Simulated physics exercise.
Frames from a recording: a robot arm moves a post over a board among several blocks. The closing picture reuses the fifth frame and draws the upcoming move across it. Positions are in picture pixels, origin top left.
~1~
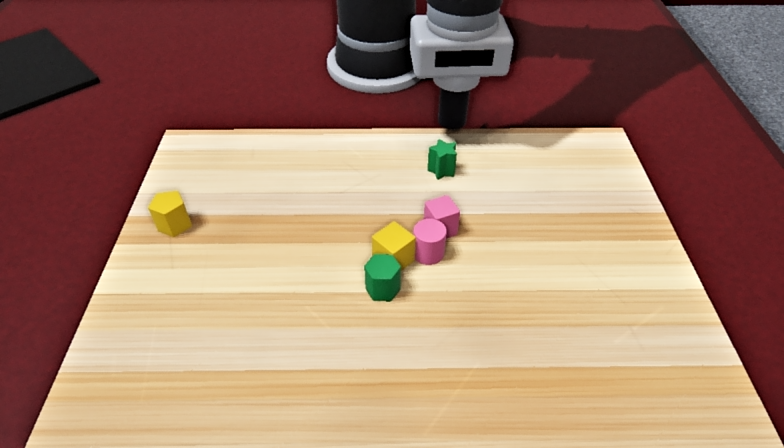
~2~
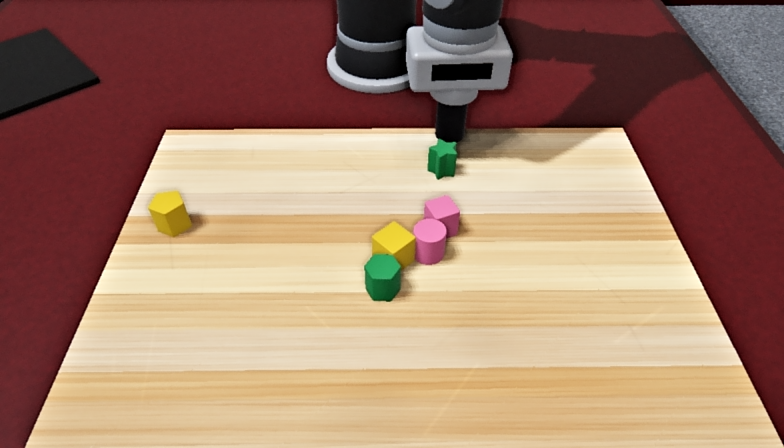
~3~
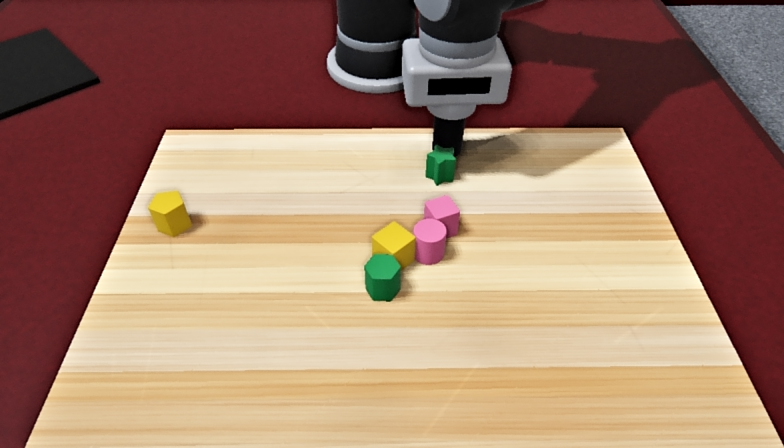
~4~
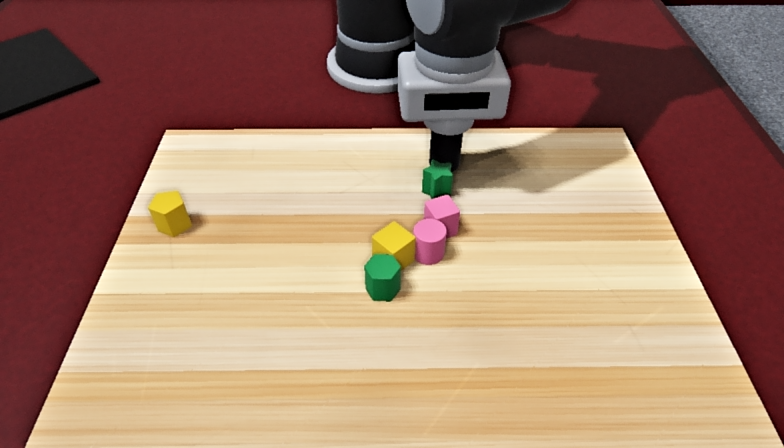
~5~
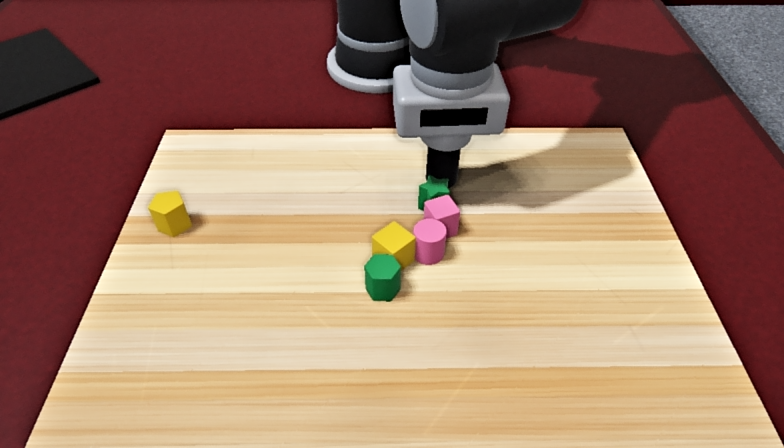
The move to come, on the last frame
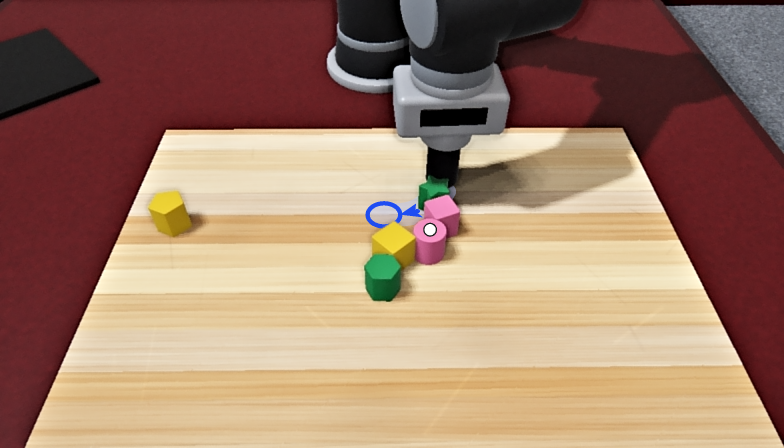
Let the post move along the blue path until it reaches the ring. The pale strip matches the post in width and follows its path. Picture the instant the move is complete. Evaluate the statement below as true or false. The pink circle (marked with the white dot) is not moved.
That is false.
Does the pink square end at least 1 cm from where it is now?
Answer: Yes.
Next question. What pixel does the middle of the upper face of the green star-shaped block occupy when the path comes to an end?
The centre of its top will be at (424, 208).
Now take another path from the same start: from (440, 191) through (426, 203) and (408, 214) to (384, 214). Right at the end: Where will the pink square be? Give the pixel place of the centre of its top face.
Its top middle is near (449, 221).
The drawn path runs from (440, 191) through (429, 205) and (409, 214) to (384, 215); the dot is on the pink circle.
What follows on the original path. Halfway along, post (420, 198); pink circle (432, 240); green star-shaped block (428, 206), turned 30° anticlockwise; pink square (449, 222), turned 25° anticlockwise.
At the end, post (384, 203); yellow square not moved; pink circle (432, 240); green star-shaped block (424, 208), turned 50° anticlockwise; pink square (449, 222), turned 25° anticlockwise.
